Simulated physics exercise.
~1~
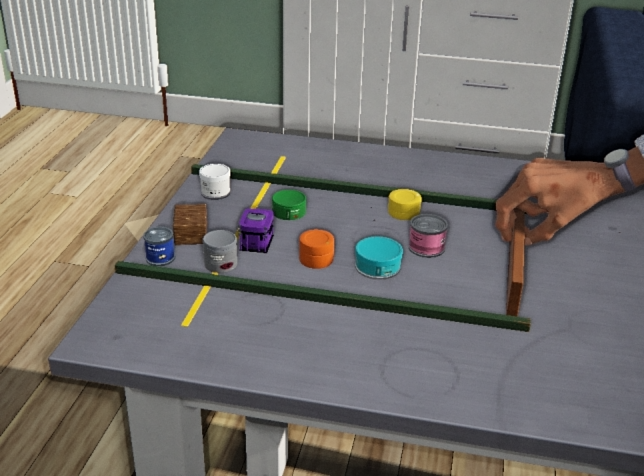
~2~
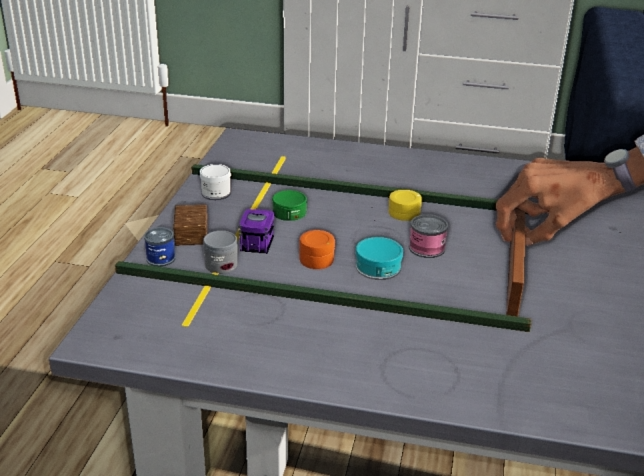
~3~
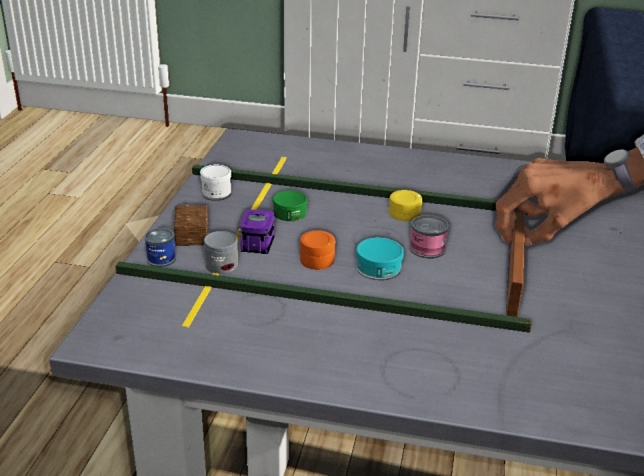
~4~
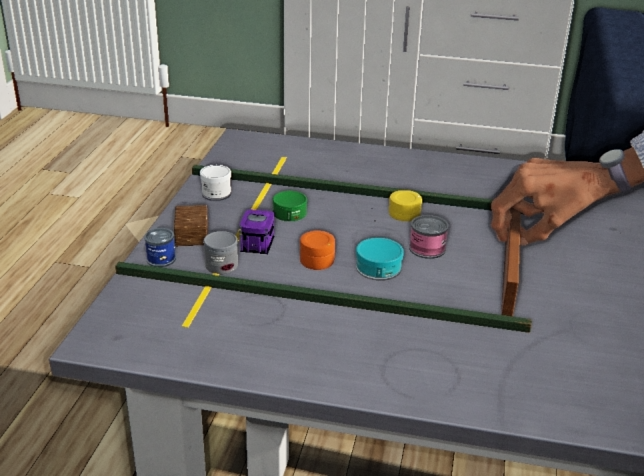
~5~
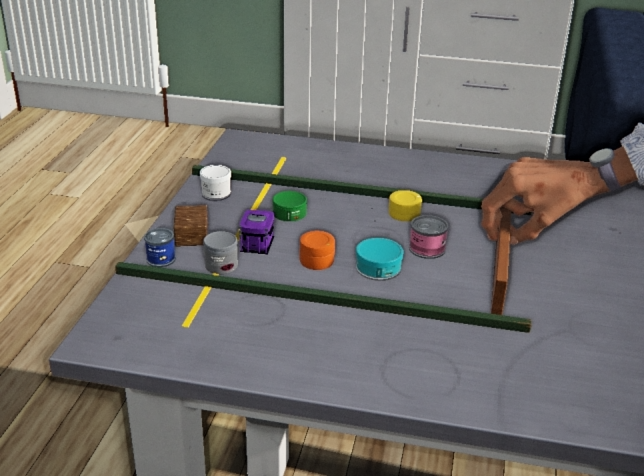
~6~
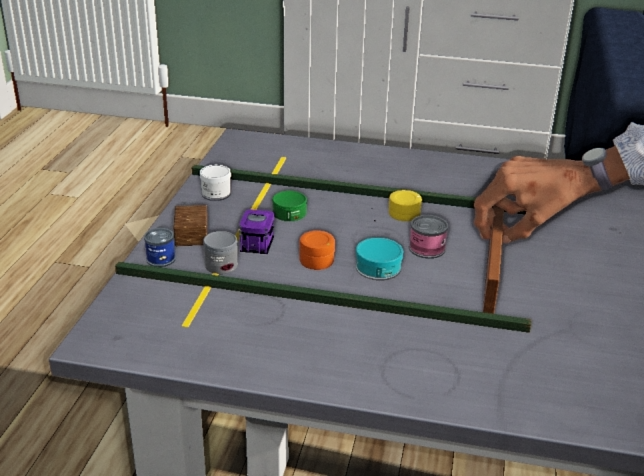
A hand reaching in from the right holds an upright brown board still at first, then slides it slightly left between two dark green rails. The fixed, raised view looks down on a grey table in a room with a radiator and pale drawers. White, blue, grey, green, orange, turquoise, yellow and pink containers, a brown block and a purple object stay still around a yellow tape line and to its right.
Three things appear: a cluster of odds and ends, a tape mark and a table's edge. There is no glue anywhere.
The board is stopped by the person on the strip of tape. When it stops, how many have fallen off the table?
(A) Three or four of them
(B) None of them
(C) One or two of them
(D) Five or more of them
Answer: B.
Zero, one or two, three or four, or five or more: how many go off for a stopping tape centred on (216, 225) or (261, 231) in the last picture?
Well, the first gives 1 or 2 and the second gives not one.
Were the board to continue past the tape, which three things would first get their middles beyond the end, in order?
Brown block, blue pot, orange lid.
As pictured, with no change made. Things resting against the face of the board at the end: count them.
5 are in contact with it.
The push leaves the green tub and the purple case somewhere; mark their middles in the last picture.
First object: (238, 200); second object: (194, 218).
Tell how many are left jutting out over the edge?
Looks like 1 of them.
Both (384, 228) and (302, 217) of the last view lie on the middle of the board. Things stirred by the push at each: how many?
At the one place 4, at the other 7.
Soon after, none off yet; blue pot at rest near (160, 248); white pot at rest near (216, 183); brown block at rest near (191, 225).
After that, none off yet; blue pot at rest near (160, 248); white pot at rest near (216, 183); brown block moving near (184, 223).
In the end, the number that fall off is zero.
